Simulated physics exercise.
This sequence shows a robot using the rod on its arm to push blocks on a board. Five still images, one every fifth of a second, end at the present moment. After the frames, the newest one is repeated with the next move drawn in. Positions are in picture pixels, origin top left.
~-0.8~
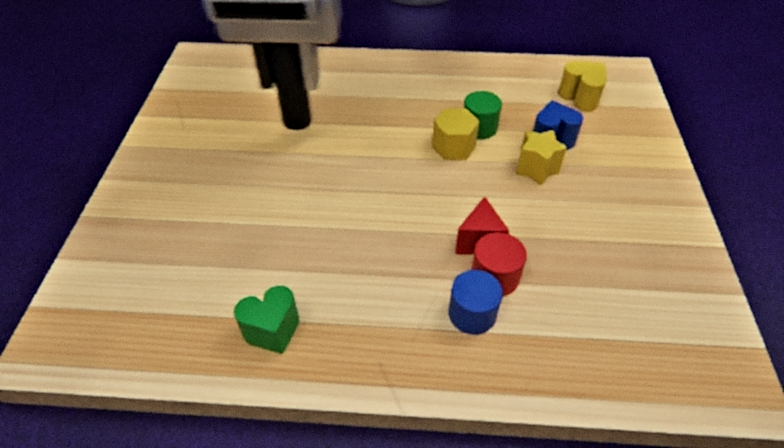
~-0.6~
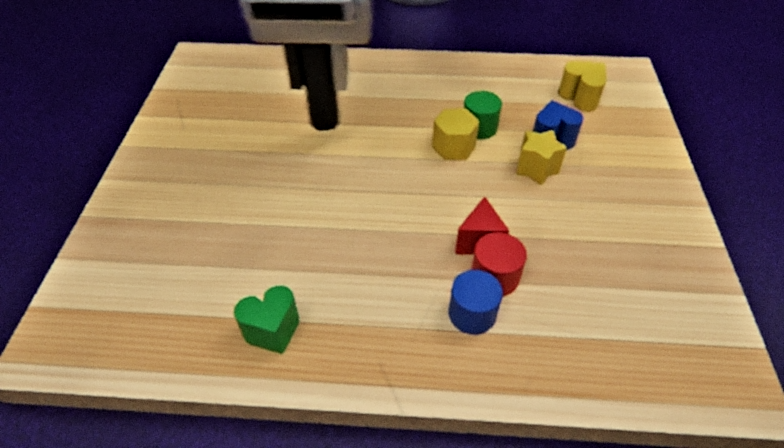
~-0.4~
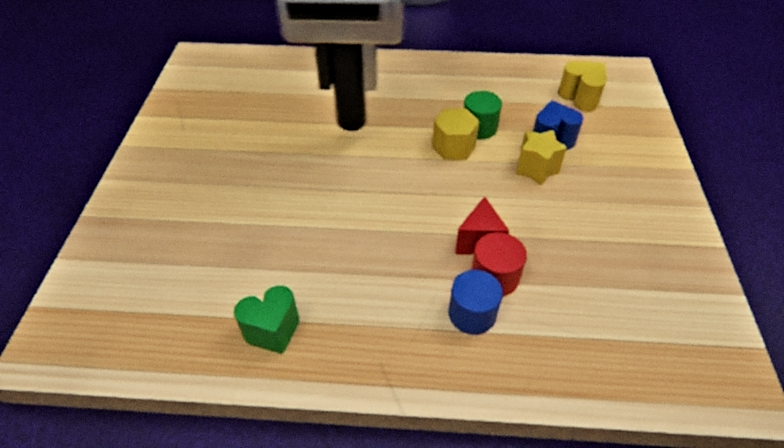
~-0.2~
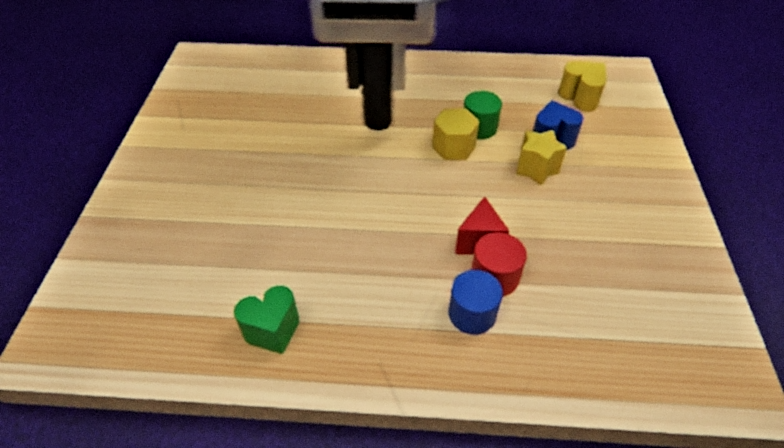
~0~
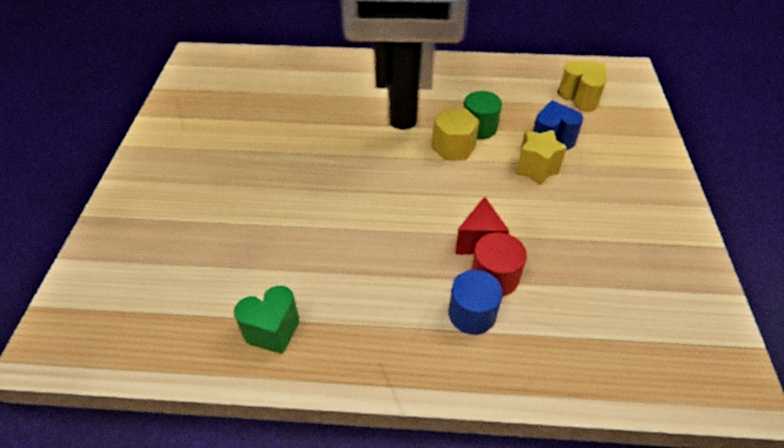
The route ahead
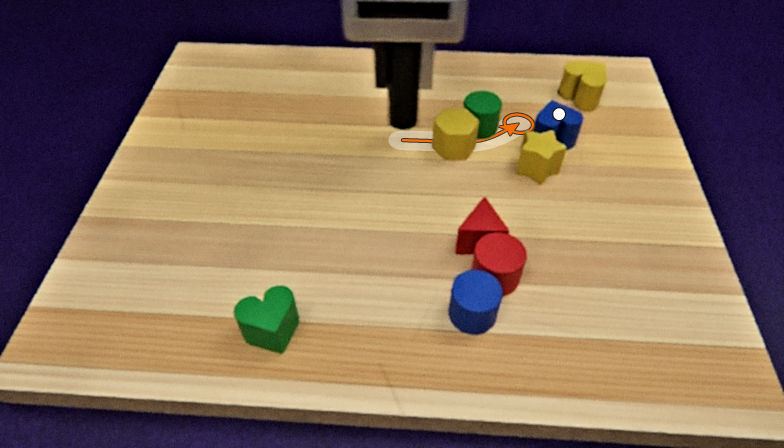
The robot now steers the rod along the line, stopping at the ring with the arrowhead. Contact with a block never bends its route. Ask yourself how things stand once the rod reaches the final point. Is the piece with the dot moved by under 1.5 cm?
My answer is yes.
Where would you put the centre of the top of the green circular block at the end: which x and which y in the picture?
Located at (525, 78).
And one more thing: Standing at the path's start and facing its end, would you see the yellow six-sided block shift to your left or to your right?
That block drifts right.
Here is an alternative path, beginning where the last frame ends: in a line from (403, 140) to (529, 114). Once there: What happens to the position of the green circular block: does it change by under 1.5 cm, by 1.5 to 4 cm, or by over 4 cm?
More than 4 cm.
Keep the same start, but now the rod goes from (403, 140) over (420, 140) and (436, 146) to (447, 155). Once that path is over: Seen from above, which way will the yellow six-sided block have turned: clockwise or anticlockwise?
In a top view, it turns counterclockwise.
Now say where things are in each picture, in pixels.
Rod's lower end (298, 121); yellow six-sided block (457, 121); green circular block (483, 101); yellow star block (543, 143); blue heart block (559, 114), in the first picture.
Rod (325, 122); blocks still, in the second picture.
Rod (352, 122); blocks still, in the third picture.
Rod (378, 122); blocks still, in the fourth picture.
Rod (403, 121); yellow six-sided block (457, 121); green circular block (483, 101); yellow star block (543, 143); blue heart block (559, 114), in the fifth picture.
Drawn move, from (403, 140) via (445, 142) and (487, 139), ending at (519, 124); the dot is on the blue heart block.
On the path given first. One third of the way, rod (448, 122); yellow six-sided block (481, 126); green circular block (491, 101).
Two thirds of the way, rod (491, 119); yellow six-sided block (513, 132), turned 35° clockwise; green circular block (507, 94); yellow star block (551, 144).
At the end, rod (523, 104); yellow six-sided block (513, 132), turned 40° clockwise; green circular block (525, 78); yellow star block (551, 144); blue heart block still.
